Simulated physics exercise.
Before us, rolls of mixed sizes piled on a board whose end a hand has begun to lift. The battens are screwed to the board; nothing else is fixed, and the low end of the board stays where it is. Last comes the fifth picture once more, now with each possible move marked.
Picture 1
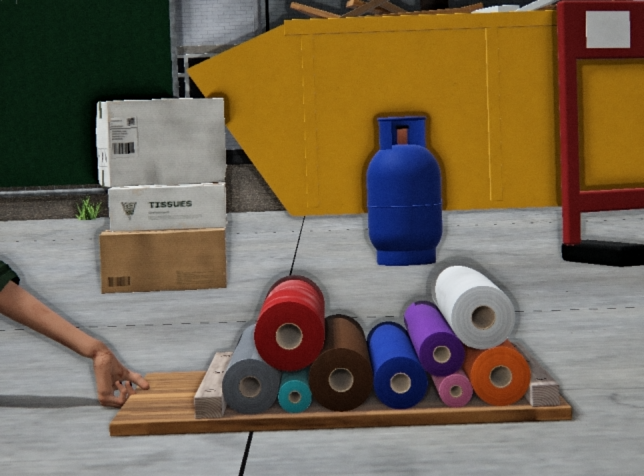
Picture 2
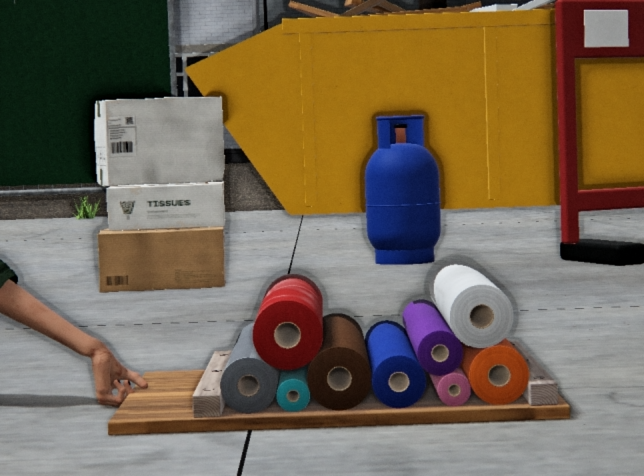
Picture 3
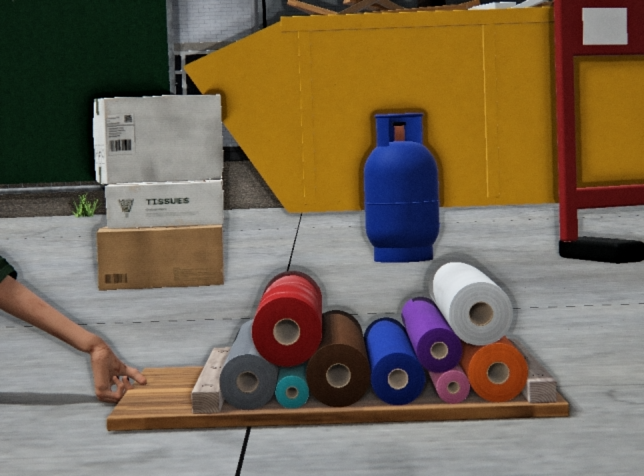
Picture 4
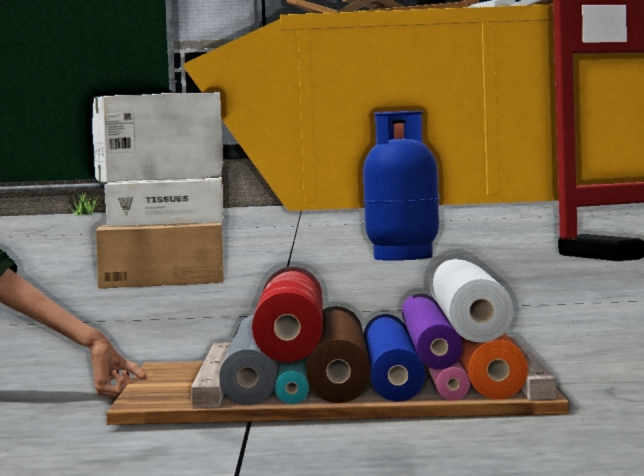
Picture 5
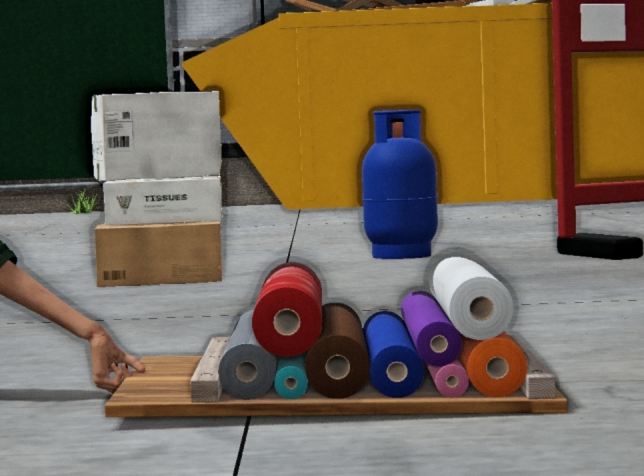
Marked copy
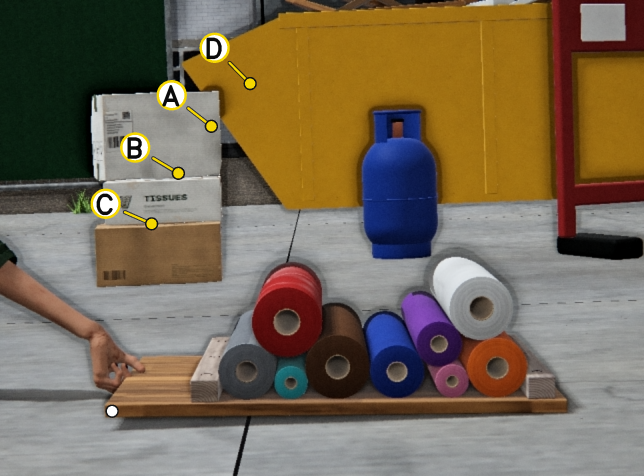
Rolls of mixed sizes and colours sitting piled on a wooden board between battens, barely moving as a hand grips its left end.
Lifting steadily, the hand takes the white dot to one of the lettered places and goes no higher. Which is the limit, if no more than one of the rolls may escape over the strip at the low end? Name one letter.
The answer is mark A.
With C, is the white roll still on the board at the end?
The white roll: No.
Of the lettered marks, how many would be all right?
Three of them.
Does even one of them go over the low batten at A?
Yes.
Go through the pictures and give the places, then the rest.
In the first picture, board (339, 384); grey roll (250, 387); turquoise roll (295, 397).
In the second picture, turquoise roll (293, 396); brown roll (340, 379).
In the third picture, board (336, 380); grey roll (248, 382); turquoise roll (292, 392); purple roll (439, 350).
In the fourth picture, board (336, 376); grey roll (248, 377); turquoise roll (292, 388).
In the fifth picture, board (335, 372); grey roll (247, 371); turquoise roll (291, 383).
On the marked copy, A at (211, 126); B at (178, 173); C at (152, 224); D at (250, 83); the white dot at (112, 411).
With A. Early on, board at 21°.
Further on, board at 40°.
At the end, board at 40°, one over the low batten (white).
As for the rest, B one over the low batten (white); C one over the low batten (white); D two over the low batten (red, white).
